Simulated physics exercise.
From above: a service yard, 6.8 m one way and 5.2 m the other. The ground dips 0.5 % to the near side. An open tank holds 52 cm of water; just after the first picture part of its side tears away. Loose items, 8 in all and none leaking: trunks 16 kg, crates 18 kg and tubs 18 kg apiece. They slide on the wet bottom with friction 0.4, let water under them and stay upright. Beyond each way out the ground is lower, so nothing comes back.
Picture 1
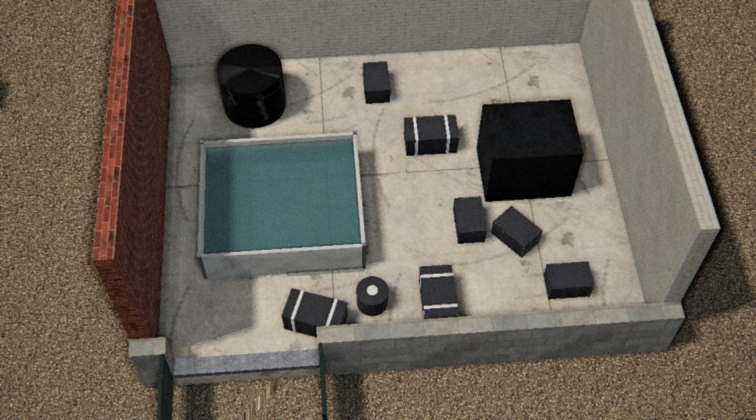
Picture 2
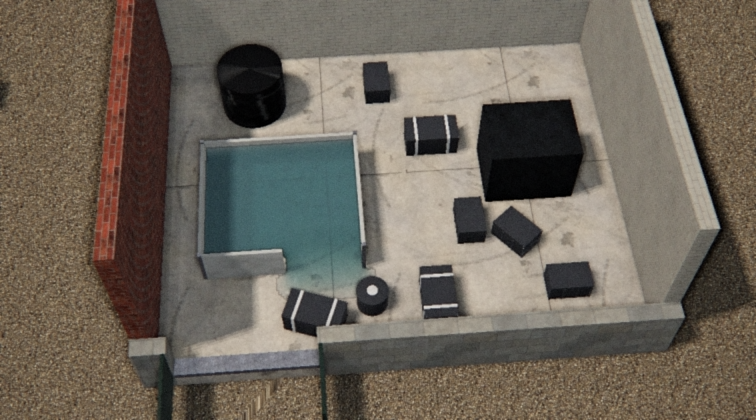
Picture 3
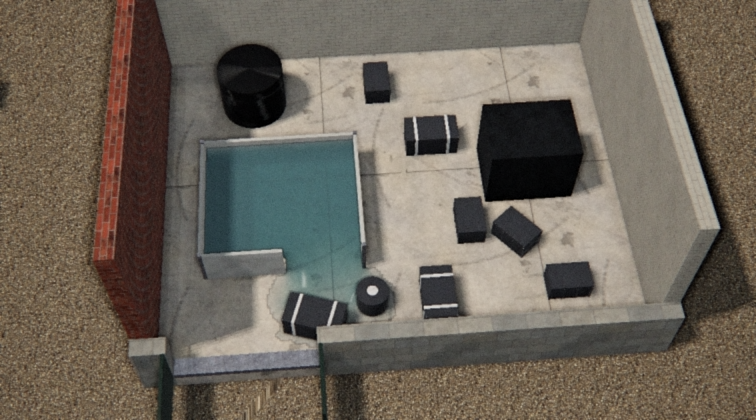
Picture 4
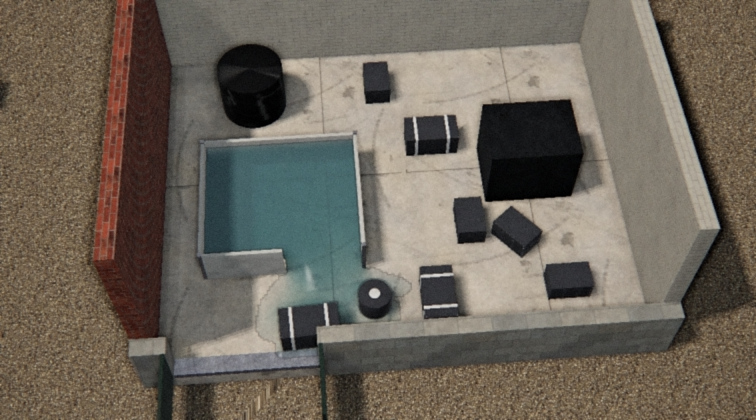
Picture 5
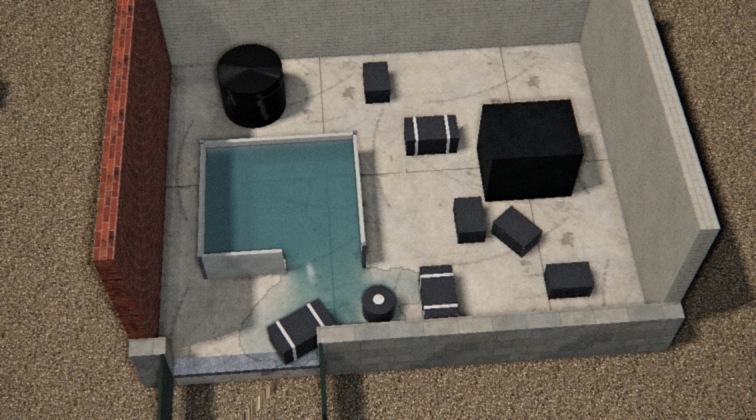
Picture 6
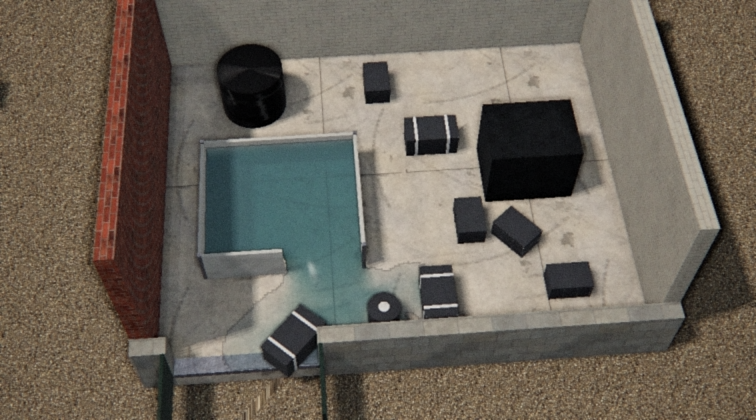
We see a walled yard from above as part of a water tank's near side opens and water spreads across the floor, pushing a white-striped dark box toward the gap in the near wall, turning it, and nudging a small round tub.
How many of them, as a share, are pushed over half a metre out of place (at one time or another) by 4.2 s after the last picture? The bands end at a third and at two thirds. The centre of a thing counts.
It is from one to two thirds.
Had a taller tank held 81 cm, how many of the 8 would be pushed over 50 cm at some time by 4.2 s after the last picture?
In that case 5 of them.
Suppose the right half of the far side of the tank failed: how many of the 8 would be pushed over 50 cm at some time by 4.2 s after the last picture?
In that case 1 of them.
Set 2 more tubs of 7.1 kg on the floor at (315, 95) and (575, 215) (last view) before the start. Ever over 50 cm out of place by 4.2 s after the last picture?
In that order: Under, over.
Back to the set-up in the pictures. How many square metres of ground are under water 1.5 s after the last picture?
Roughly 11.5 m2.
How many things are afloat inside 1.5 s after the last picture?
I count 0.
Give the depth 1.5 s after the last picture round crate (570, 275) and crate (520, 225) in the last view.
Roughly 5 and 1 cm.
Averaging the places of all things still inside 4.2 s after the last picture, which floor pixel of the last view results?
At about (510, 196).
Then, 0.4 s after the last picture 2 of 8 are over 50 cm from their spots; 1 afloat.
Then, 1.5 s after the last picture 3 of 8 are over 50 cm from their spots; 0 afloat.
Then, 2.8 s after the last picture 4 of 8 are over 50 cm from their spots; 2 afloat.
Then, 4.2 s after the last picture 4 of 8 are over 50 cm from their spots, and 4 have been at some point; 3 afloat.
